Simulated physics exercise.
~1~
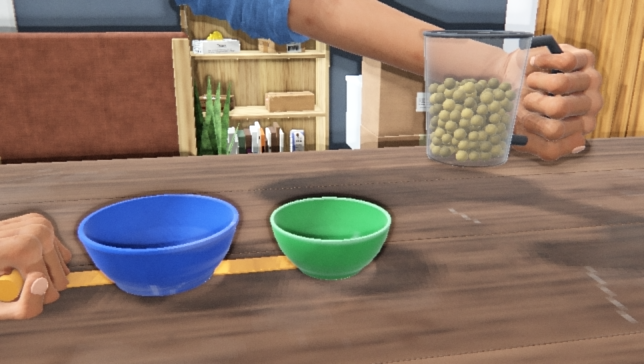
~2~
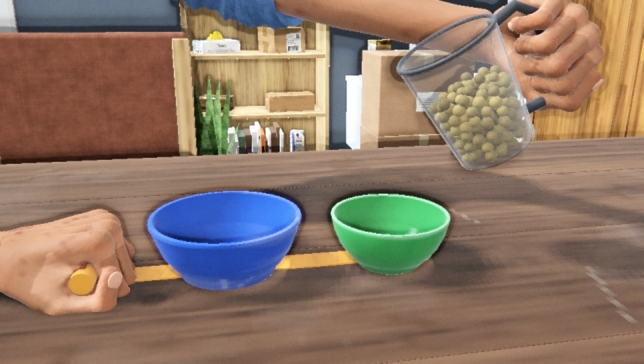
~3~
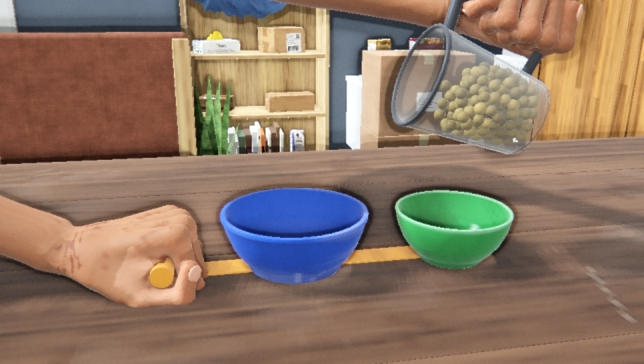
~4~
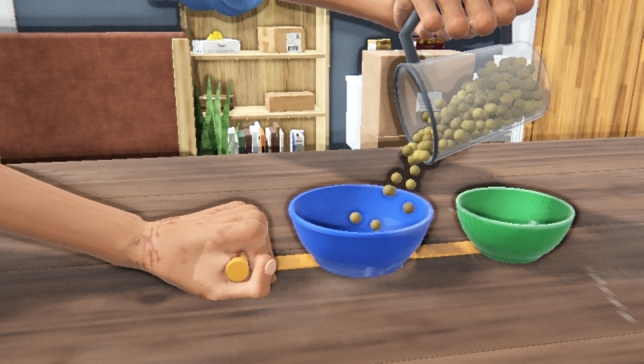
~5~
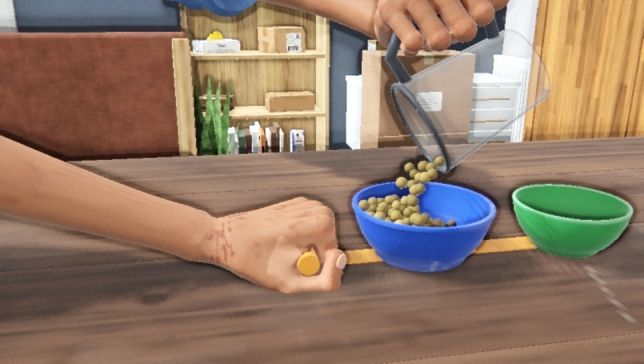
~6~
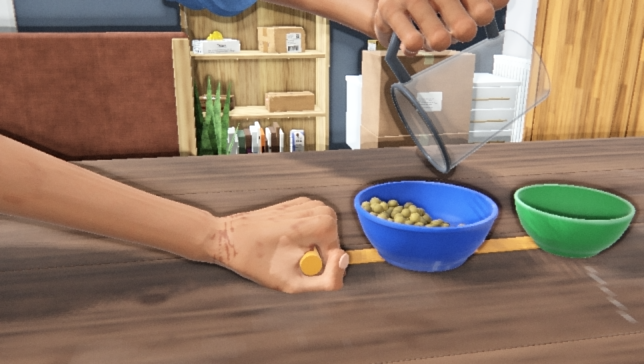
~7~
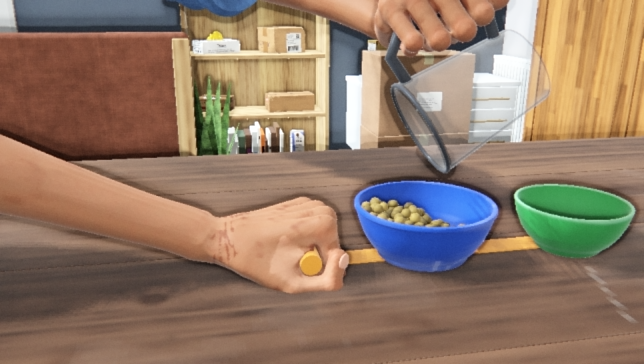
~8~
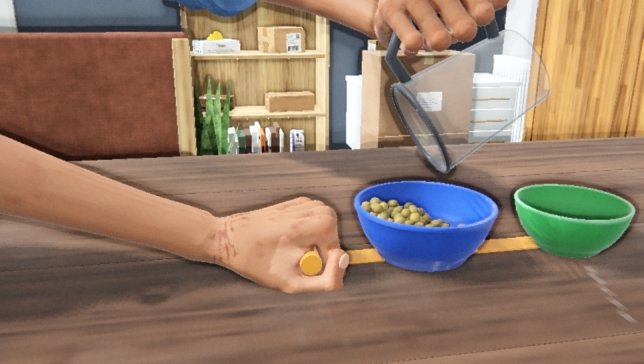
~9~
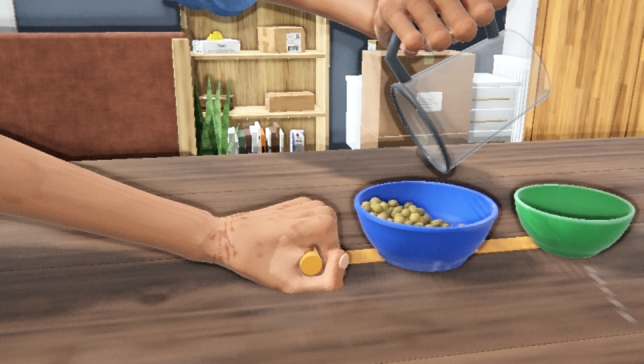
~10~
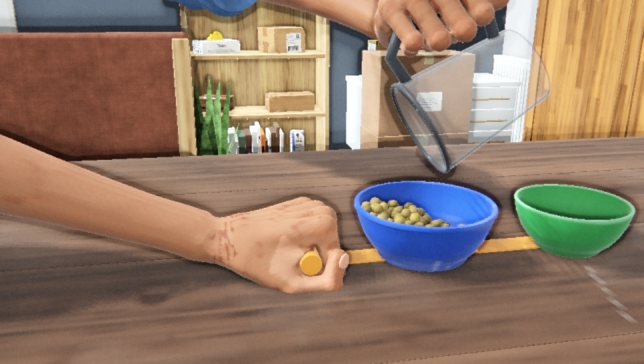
On a wooden table, a hand slides two bowls right while another empties lentils into the blue one.
